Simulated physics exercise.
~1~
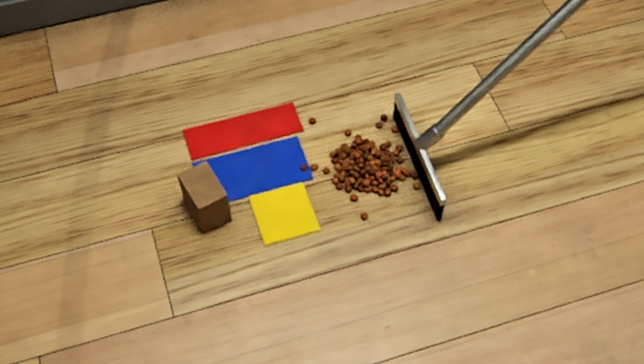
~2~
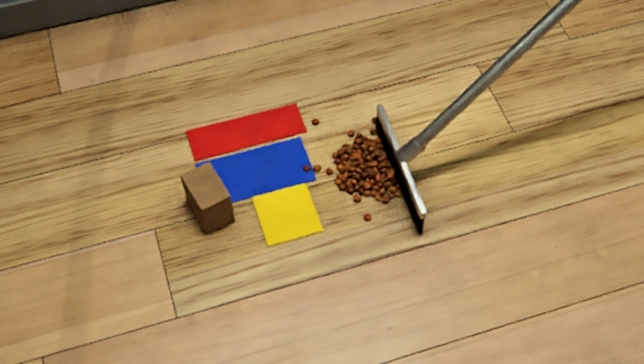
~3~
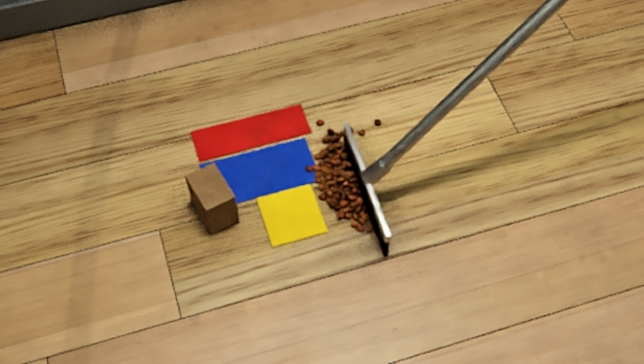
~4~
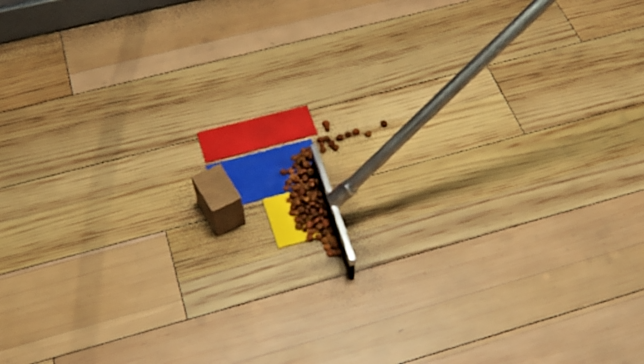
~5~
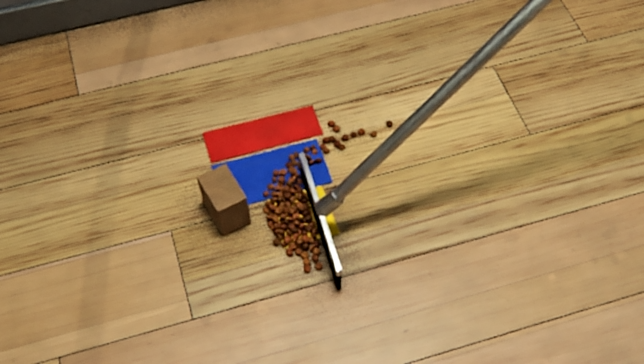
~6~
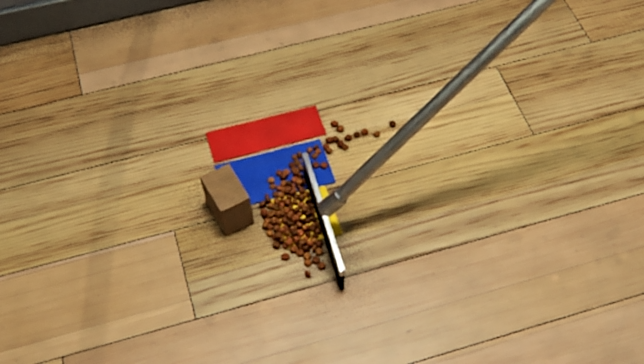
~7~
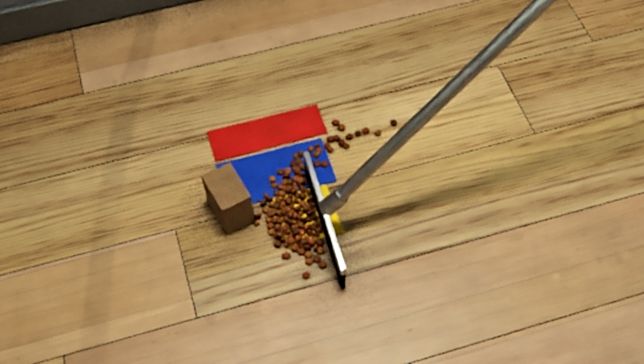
A squeegee on a long grey handle pushes a heap of small brown kibble leftwards across a light wood plank floor, seen from above at an angle. Red, blue and yellow mats lie left of the heap, with a brown block at the blue mat's left edge. The blade slides left and slightly down, driving the pieces onto the blue and yellow mats while a few trail behind near the red one. It then stops over the yellow mat, and some pieces spread a little farther ahead. The kibble settles beside the unmoved block, leaving the red mat clear.
